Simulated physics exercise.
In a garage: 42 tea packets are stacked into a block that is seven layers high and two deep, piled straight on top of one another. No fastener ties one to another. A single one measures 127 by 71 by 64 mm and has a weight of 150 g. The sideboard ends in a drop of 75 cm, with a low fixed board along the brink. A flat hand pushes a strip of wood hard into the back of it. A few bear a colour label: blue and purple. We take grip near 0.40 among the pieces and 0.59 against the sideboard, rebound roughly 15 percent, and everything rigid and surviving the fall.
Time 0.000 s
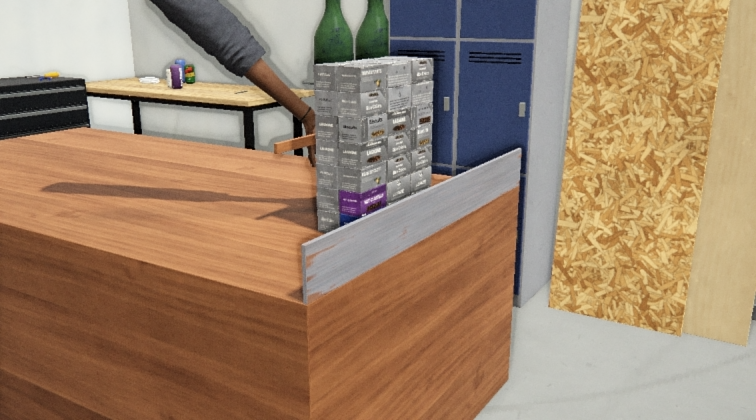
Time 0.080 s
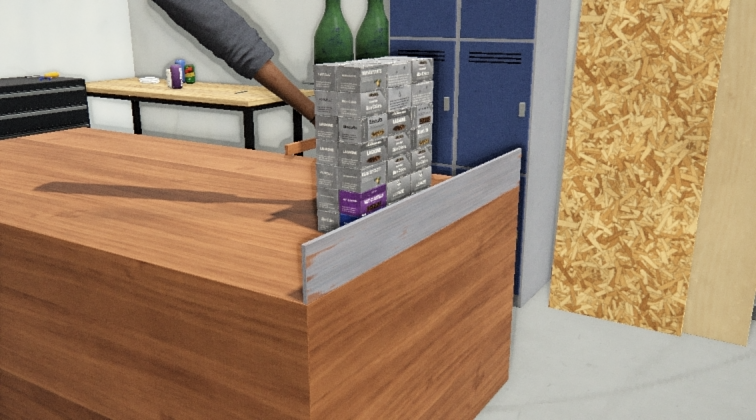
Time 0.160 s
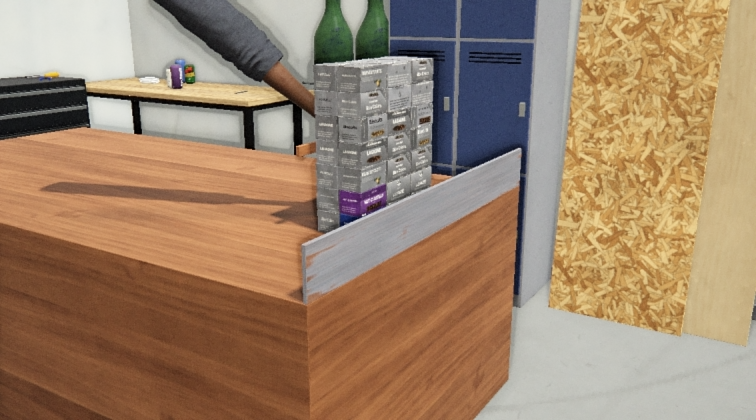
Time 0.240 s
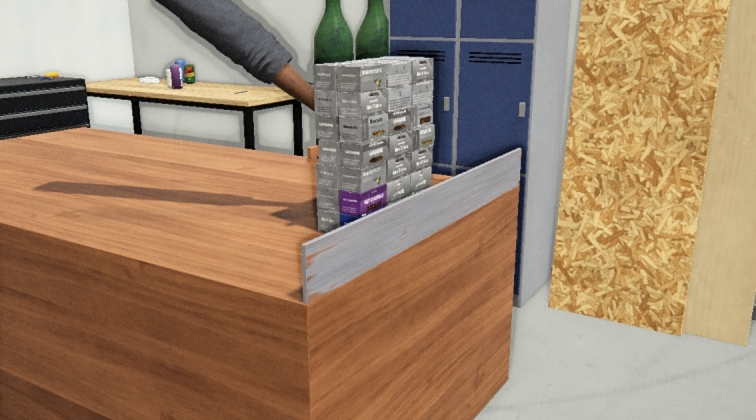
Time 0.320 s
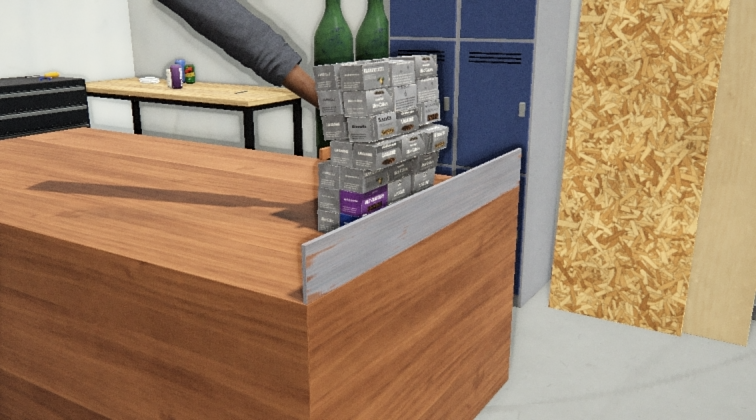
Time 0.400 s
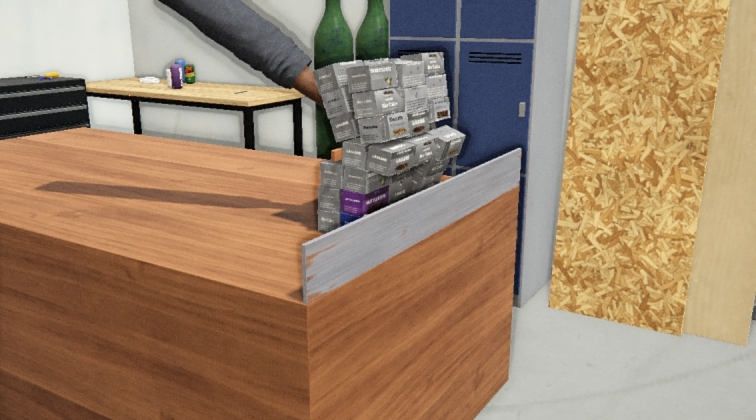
The clip shows an arm behind a stacked block of small grey packets on a wooden surface, moving a strip forward into its back; the upper packets shift right and tilt, breaking the neat rows above the purple-labelled one.
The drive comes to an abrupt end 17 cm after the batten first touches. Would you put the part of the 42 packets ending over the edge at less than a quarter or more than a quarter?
I'd put it at upwards of a quarter.
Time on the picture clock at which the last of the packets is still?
Near 2.0 s.
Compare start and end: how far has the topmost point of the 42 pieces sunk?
The top ends up some 19 cm lower.
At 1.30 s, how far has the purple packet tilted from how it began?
Something like 30°, more or less.
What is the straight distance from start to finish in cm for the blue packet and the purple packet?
Blue 2, purple 8.
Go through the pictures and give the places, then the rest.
In the first picture (pixels give the middle of a visible side), batten (276, 149) 10 cm from the stack; purple packet (374, 200); none has stirred.
The second picture shows batten (287, 150) 7 cm from the stack; purple packet (374, 200).
The third picture shows batten (298, 152) 28 mm from the stack; purple packet (374, 200).
The fourth picture shows batten (309, 153) 9 mm in; purple packet (374, 200); movement in 6 of them.
The fifth picture shows batten (321, 155) 47 mm in; purple packet (375, 200); steepest lean 8°, the packet at (324, 78); movement in 30 of them.
The sixth picture shows batten (333, 156) 8 cm in; purple packet (377, 201) 7 mm from its place; steepest lean 19°, the packet at (342, 128); movement in 33 of them.
After 0.50 s, none of the 42 packets over the edge, 35 disturbed; purple packet 15° from how it stood; blue packet 15° from how it stood.
After 0.68 s, 1 of the 42 packets over the edge; purple packet 39° from how it stood; blue packet 39° from how it stood.
After 0.96 s, 13 of the 42 packets over the edge; purple packet 38° from how it stood; blue packet 38° from how it stood.
After 1.30 s, 15 of the 42 packets over the edge; purple packet 34° from how it stood; blue packet 34° from how it stood.
In the end (2.3 s), 15 of the 42 packets over the edge; purple packet 34° from how it stood; blue packet 34° from how it stood. That is 36 per cent. From the last view, middles, purple packet near (385, 209), blue packet near (369, 218).
